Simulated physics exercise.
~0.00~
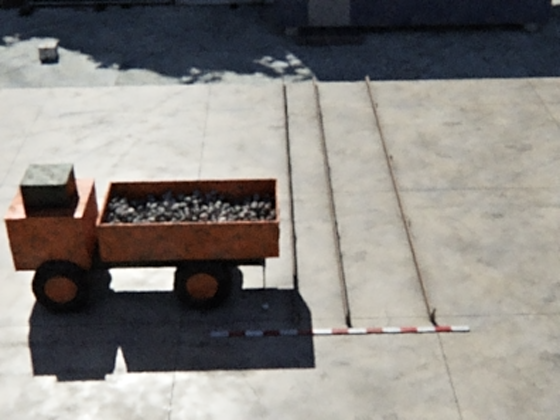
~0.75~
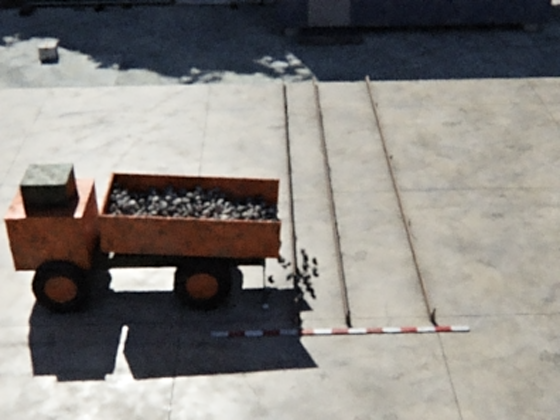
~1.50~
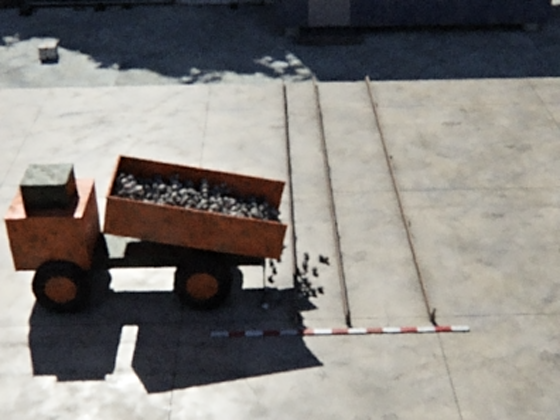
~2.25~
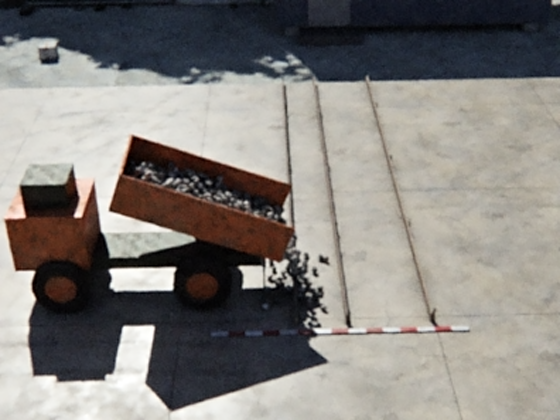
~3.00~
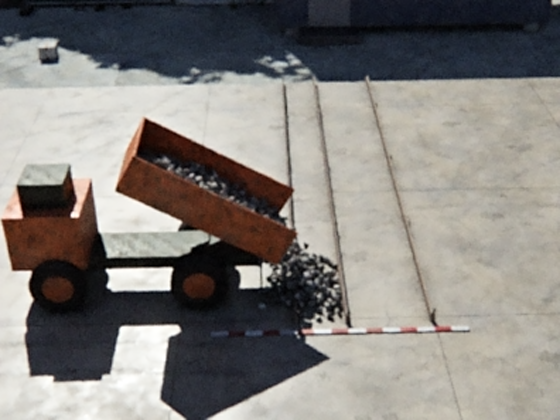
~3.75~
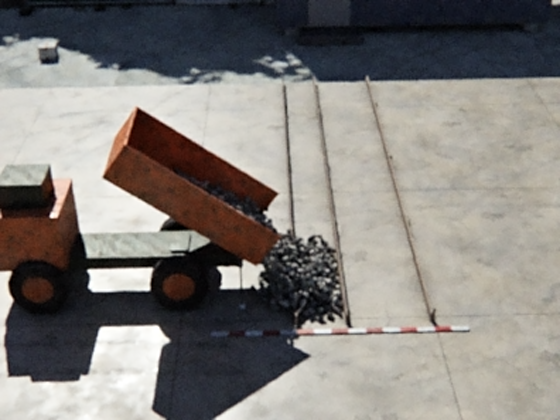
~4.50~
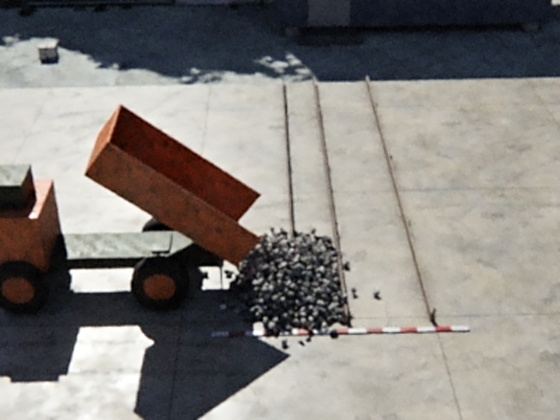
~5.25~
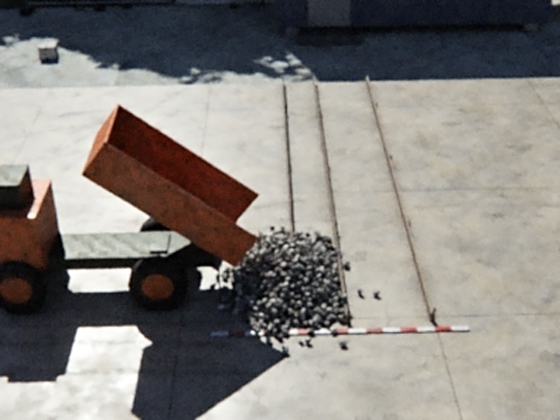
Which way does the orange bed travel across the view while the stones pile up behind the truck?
The orange bed moves to the left, carried along as the truck pulls forward from the heap of stones.
